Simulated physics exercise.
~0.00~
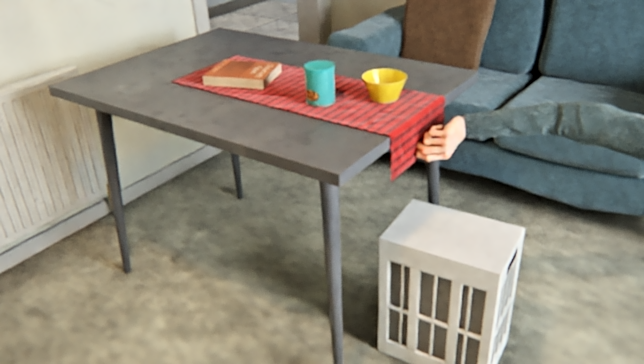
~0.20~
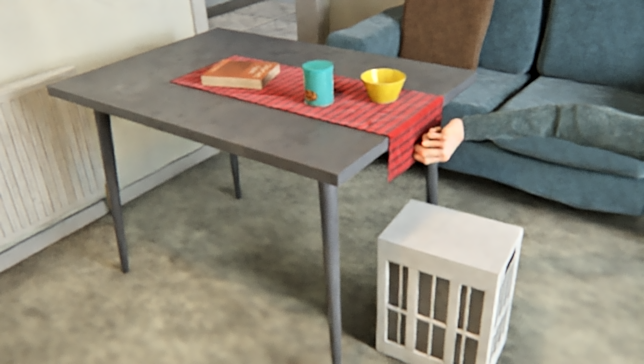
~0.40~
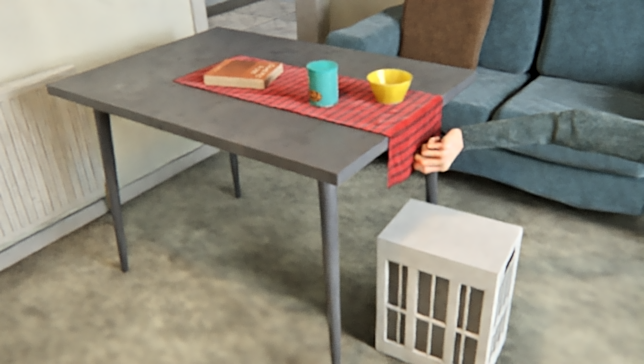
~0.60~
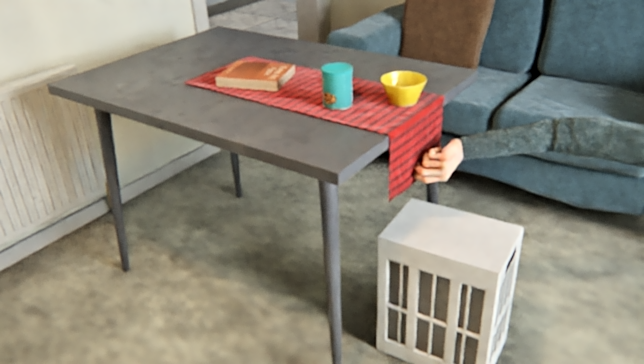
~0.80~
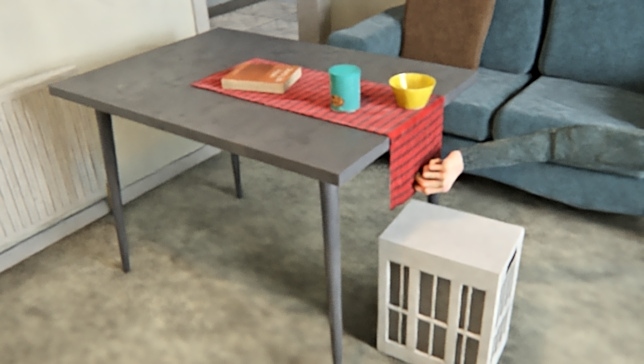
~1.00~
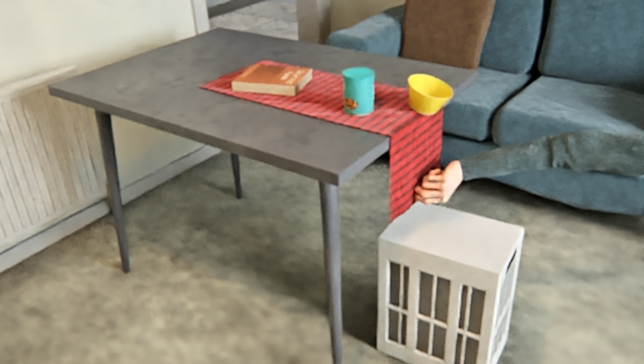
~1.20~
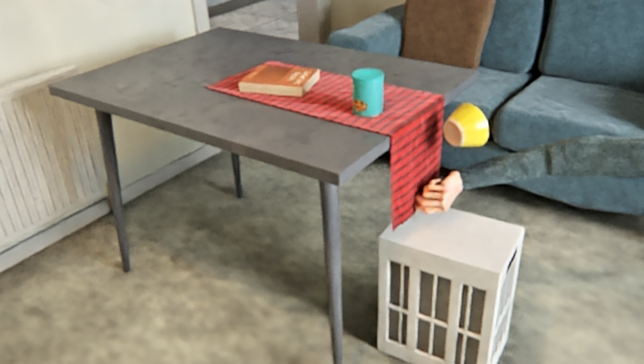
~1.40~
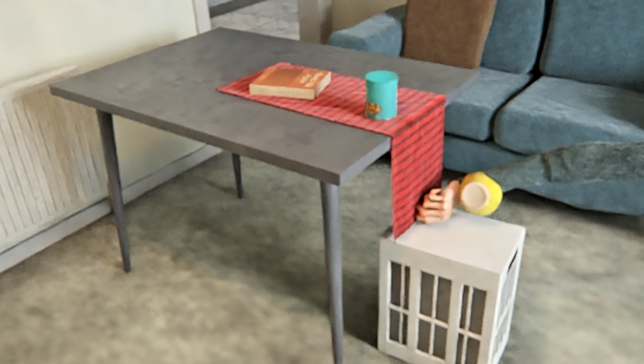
A red tea towel lies across a dark grey table, seen from slightly above in a room with a blue sofa behind, its end hanging over the right edge above a white crate. On it sit an orange book, a turquoise tin and a yellow bowl, left to right. A hand reaching in from the right grips the hanging end and draws it downward, carrying all three objects toward the edge. The bowl tips at the brink, then falls off beside the hand. Finally the hem reaches the crate, the bowl is over its top, and the tin stands upright on the table with the book.
